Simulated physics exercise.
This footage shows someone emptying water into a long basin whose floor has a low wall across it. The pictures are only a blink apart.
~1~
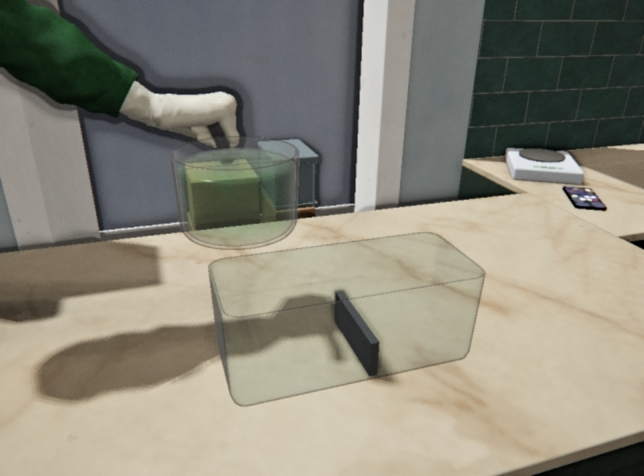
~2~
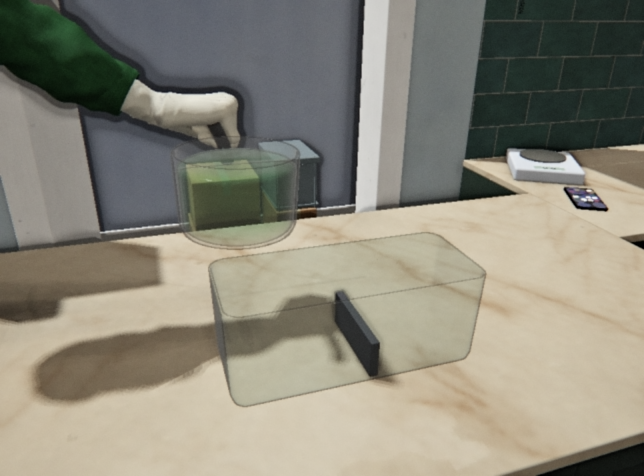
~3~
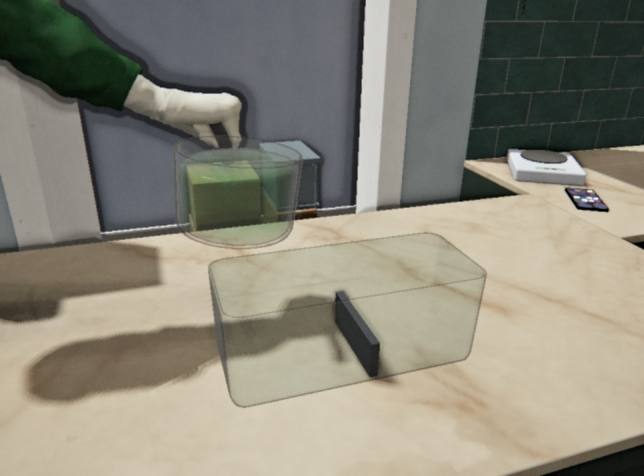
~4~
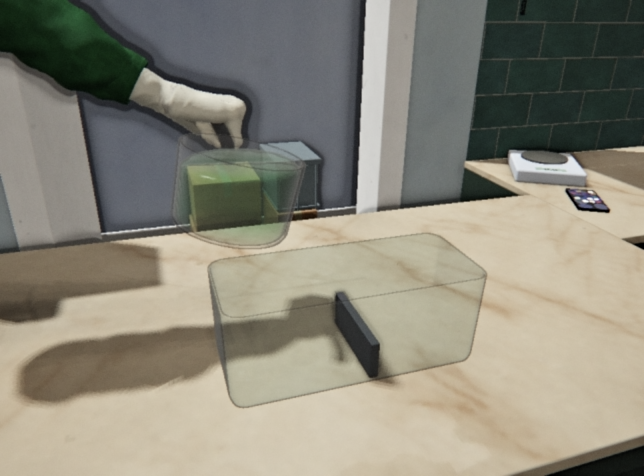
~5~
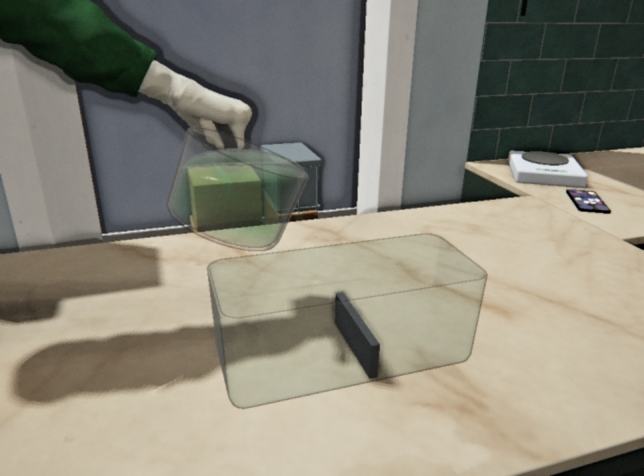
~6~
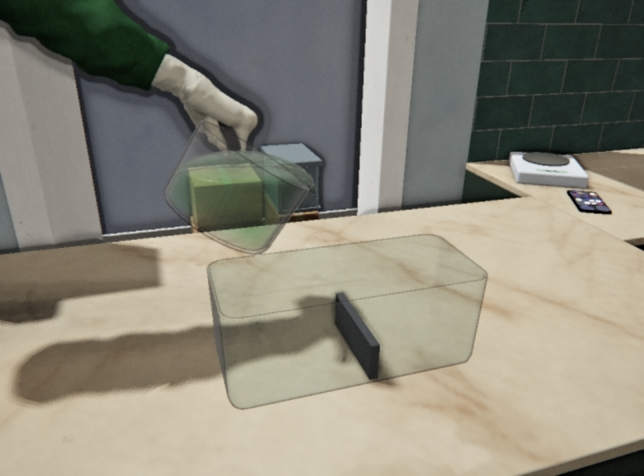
On a pale marble counter, a white-gloved hand in a green sleeve held a clear container behind a long see-through basin with a low dark wall inside, then steadily tilted it toward the right.
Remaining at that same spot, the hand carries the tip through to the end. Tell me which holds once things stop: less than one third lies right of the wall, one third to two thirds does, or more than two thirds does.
The share right of the wall lands beneath the one-third mark.
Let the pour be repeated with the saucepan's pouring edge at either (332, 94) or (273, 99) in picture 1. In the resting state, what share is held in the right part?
First try: Near 80 percent; second try: Near 10 percent.
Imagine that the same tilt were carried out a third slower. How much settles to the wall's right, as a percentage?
Near 35 %.
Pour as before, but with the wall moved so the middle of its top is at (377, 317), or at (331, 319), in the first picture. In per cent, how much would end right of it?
10 per cent, then 60 per cent, roughly.
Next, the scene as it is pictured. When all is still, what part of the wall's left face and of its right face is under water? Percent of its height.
On the left it is 60 per cent, on the right 20.
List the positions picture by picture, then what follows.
In the first frame, it leans 0°; its right rim is at (295, 149); the water meets the walls at (174, 167) and (292, 159); the long basin's rim runs from (215, 289) to (460, 253); the wall's top is at (356, 316).
In the second frame, it leans 2°; its right rim is at (296, 151); the water meets the walls at (175, 166) and (292, 159).
In the third frame, it leans 6°; its right rim is at (299, 155); the water meets the walls at (177, 165) and (295, 159).
In the fourth frame, it leans 13°; its right rim is at (302, 162); the water meets the walls at (179, 166) and (297, 161).
In the fifth frame, it leans 23°; its right rim is at (304, 173); the water meets the walls at (178, 170) and (303, 164); 1 per cent is over the edge.
In the sixth frame, it leans 34°; its right rim is at (304, 186); the water meets the walls at (172, 175) and (304, 177); 4 per cent is over the edge.
A moment on, the saucepan is tipped on its side and 35 per cent is still to pour, 21 is left of the wall and 12 right of it.
Next, the saucepan is tipped right over and 6 per cent is still to pour, 69 is left of the wall and 19 right of it.
Then the saucepan is tipped right over and 0 per cent is still to pour, 73 is left of the wall and 21 right of it.
Later the saucepan is tipped right over and 0 per cent is still to pour, 75 is left of the wall and 22 right of it.
Finally, 75 per cent lies left of the wall, 22 right of it and 3 outside.
